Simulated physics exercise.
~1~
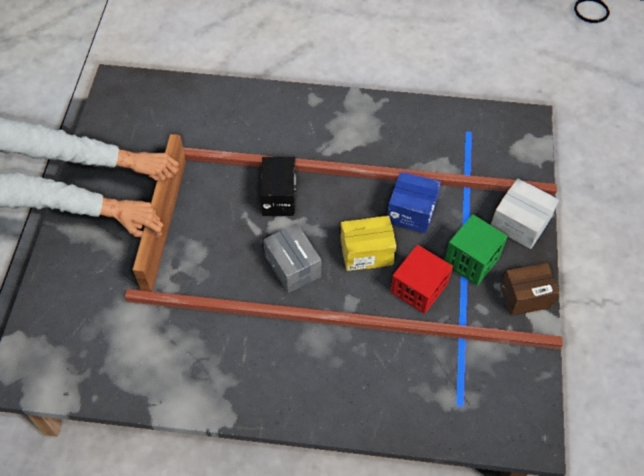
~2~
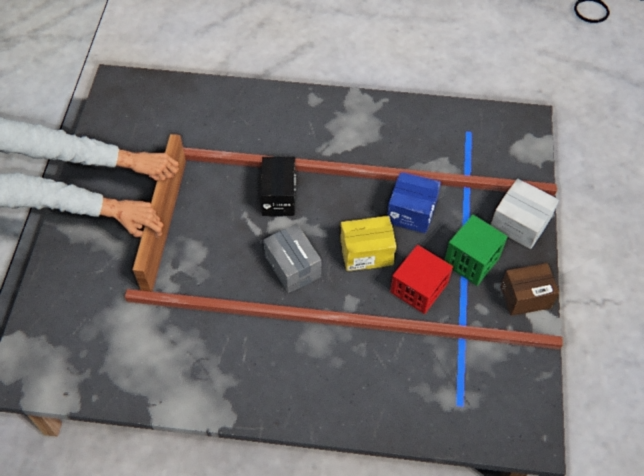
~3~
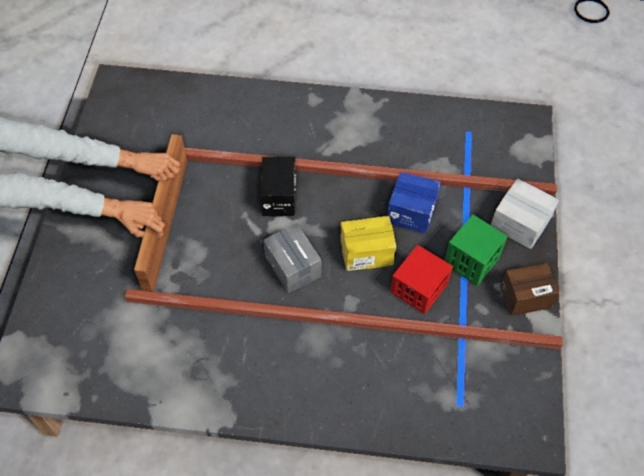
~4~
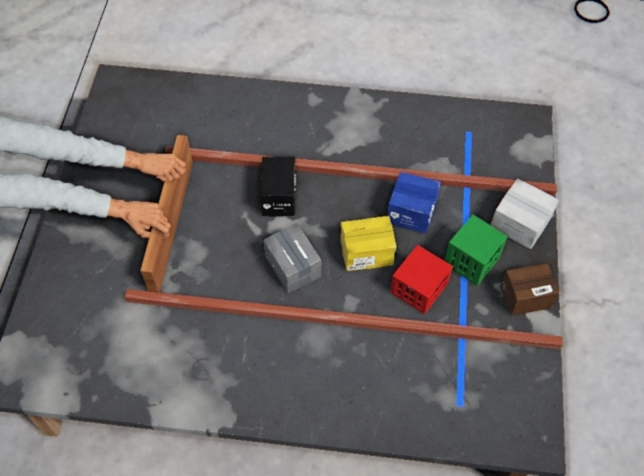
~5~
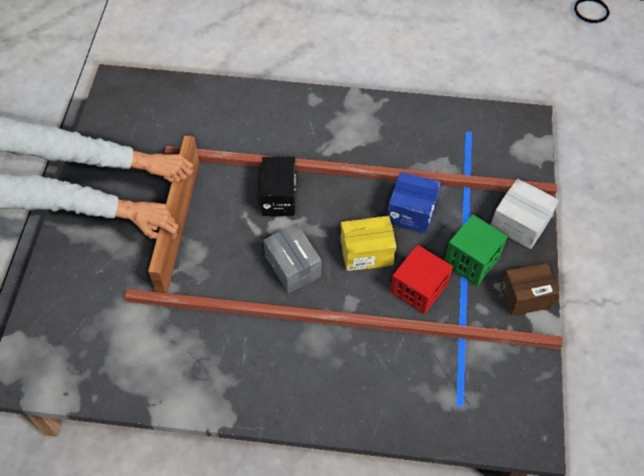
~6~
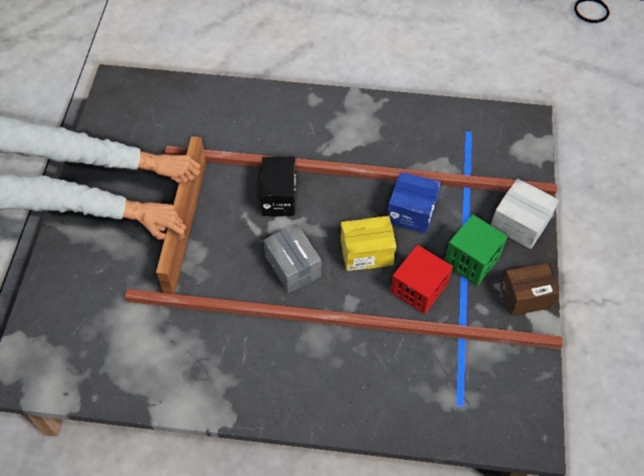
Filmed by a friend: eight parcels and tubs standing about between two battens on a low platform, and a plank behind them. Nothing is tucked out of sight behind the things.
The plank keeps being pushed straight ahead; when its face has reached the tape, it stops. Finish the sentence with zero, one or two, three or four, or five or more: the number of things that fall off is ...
The number of things that fall off is one or two.
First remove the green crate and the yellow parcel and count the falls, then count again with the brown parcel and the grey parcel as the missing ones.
You'd see 2 fallen, and 1 in the other try.
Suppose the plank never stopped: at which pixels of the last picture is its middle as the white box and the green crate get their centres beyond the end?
The middle is at (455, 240) when it's the white box, and at (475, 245) when it's the green crate.
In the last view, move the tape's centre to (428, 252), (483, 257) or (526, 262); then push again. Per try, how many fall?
Counts per try: 0; 3; 6.
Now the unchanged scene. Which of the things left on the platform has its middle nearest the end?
It's the green crate that ends nearest.
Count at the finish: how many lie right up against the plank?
Count: 2.
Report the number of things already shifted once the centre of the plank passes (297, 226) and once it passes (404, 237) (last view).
At the first point the count is 2, at the second it's 6.
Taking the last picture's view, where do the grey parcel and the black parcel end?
The grey parcel comes to rest close to (485, 295), while the black parcel rests close to (485, 207).
Early on, none off yet; brown parcel at rest near (529, 290); white box at rest near (524, 214); green crate at rest near (475, 250).
Finally, the number that fall off is one or two; lost, white box and brown parcel.
